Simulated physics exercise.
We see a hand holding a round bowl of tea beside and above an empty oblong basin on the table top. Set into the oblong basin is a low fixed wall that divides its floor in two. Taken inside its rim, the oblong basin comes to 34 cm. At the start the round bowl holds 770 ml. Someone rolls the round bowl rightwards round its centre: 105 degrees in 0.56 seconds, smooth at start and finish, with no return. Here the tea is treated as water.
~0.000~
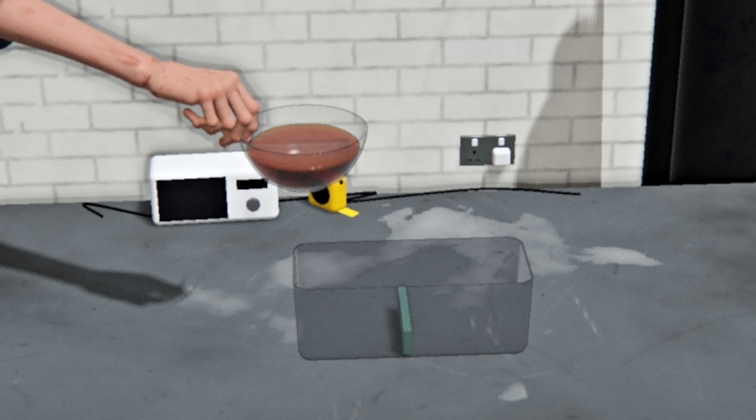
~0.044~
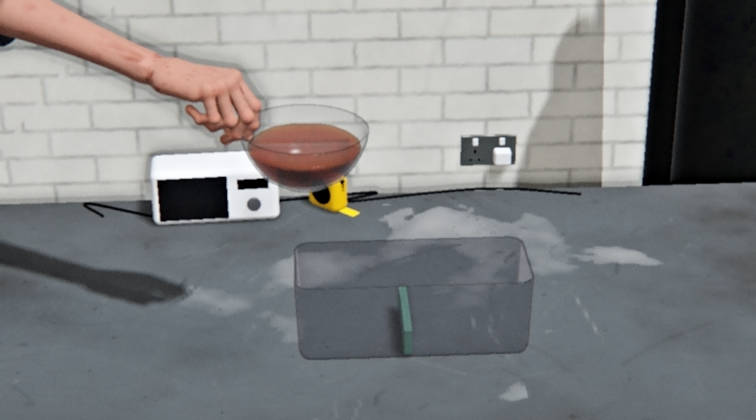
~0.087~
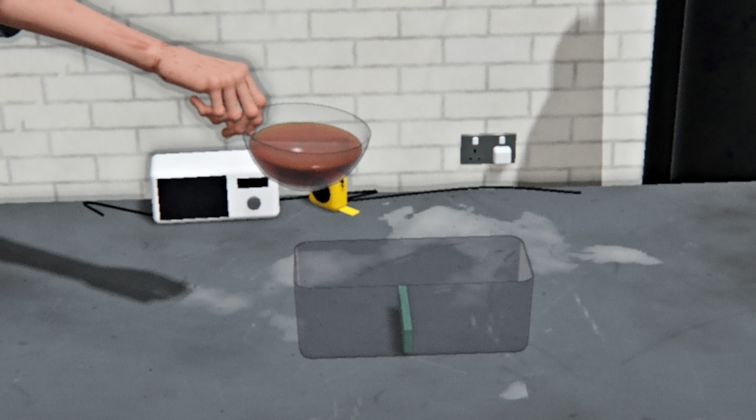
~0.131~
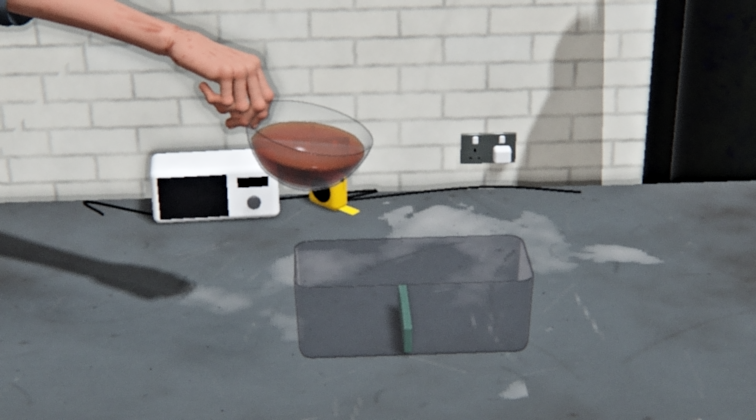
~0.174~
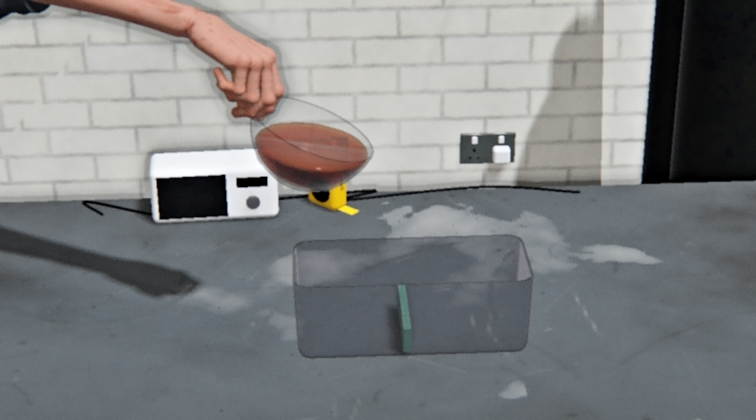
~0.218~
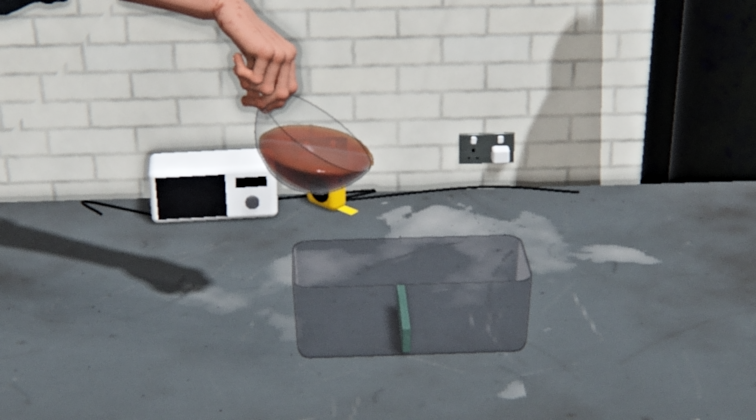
A hand holds a clear round bowl of reddish-brown liquid beside and above an empty, see-through oblong basin on a grey table top. Slowly at first, then faster, the hand rises and rolls the bowl rightwards, and the liquid shifts towards the lowered right rim as the bowl leans steeply.
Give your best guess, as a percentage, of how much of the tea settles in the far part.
I would say 46 per cent of it settles there.
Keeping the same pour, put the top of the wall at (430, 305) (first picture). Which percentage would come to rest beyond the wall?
Roughly 15 %.
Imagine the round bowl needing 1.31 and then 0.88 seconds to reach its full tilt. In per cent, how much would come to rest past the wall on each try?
I'd expect close to 65 per cent and then close to 60 per cent.
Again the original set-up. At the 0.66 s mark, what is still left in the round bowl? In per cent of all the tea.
Around 0 percent of it.
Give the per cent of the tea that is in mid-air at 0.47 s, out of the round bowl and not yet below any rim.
About 54 per cent.
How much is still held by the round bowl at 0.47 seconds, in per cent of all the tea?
I'd estimate some 8 % remains.
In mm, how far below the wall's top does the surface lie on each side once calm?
Near 22 mm for the left and near 26 mm for the right.
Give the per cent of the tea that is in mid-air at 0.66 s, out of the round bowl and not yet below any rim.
Roughly 6 per cent.
After 0.47 s the tilt is 99° and 8 per cent is still to pour, 8 is left of the wall and 30 right of it.
After 0.66 s the tilt is 105° and 0 per cent is still to pour, 46 is left of the wall and 47 right of it.
After 0.85 s the tilt is 105° and 0 per cent is still to pour, 46 is left of the wall and 45 right of it.
After 1.06 s the tilt is 105° and 0 per cent is still to pour, 48 is left of the wall and 46 right of it.
In the end 48 per cent lies left of the wall, 46 right of it and 7 outside.
